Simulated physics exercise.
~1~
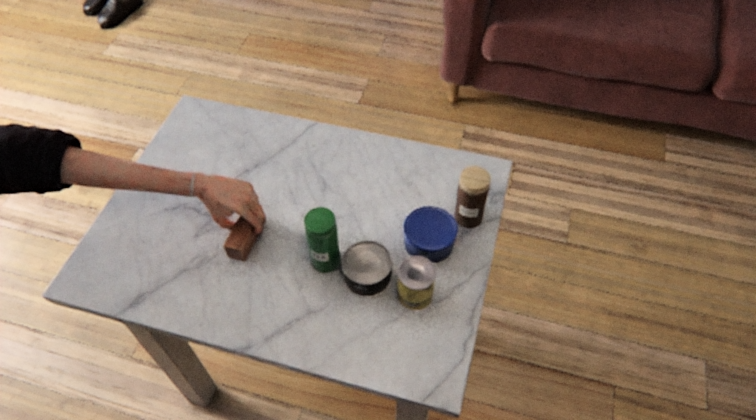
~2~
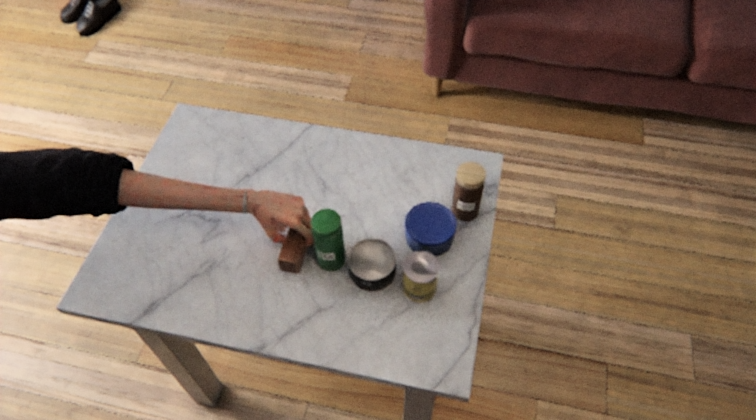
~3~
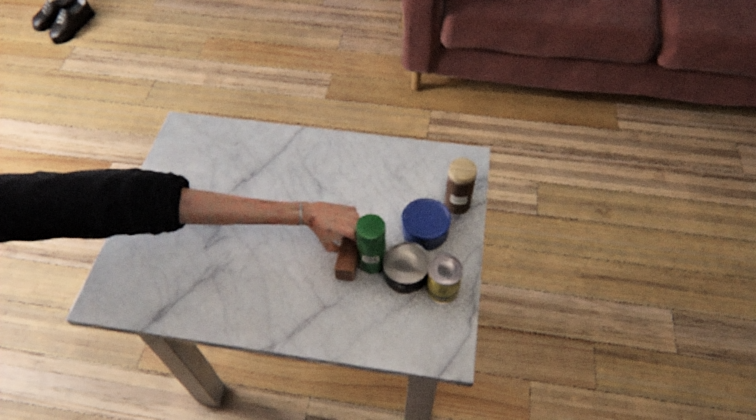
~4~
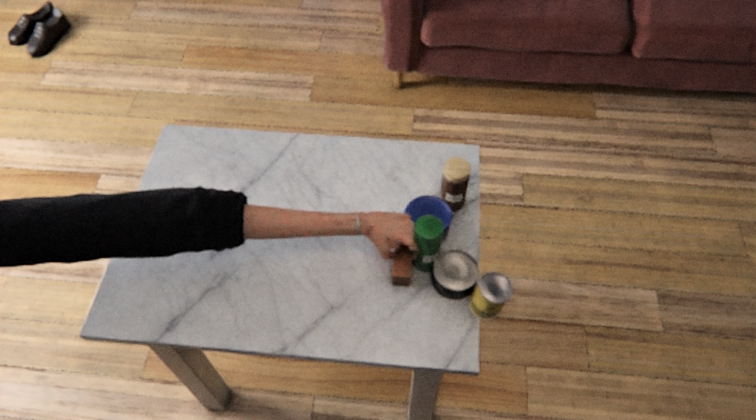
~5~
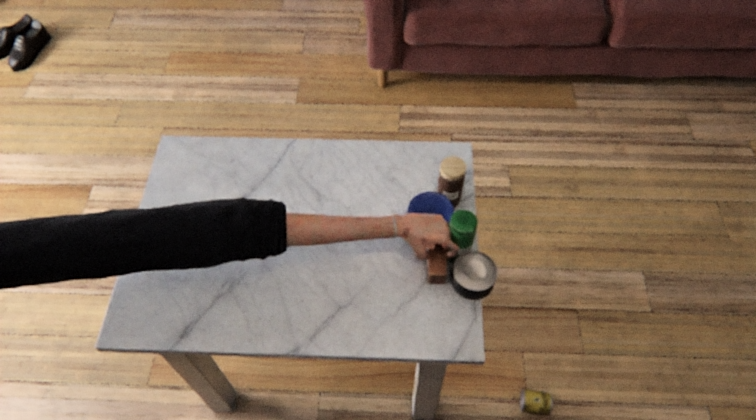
A marble-topped table stands on a wooden floor near a reddish sofa, seen from above at an angle, with dark shoes at the upper left. On its right half sit a green jar, an open black tub, a yellow tin, a blue tub and a brown jar with a pale lid. A dark-sleeved arm reaches in from the left and slides a reddish-brown block rightward. The block drives the green jar, black tub and tin toward the right edge, where the tin tips over. It ends on its side on the floor, while the others remain upright on the table.
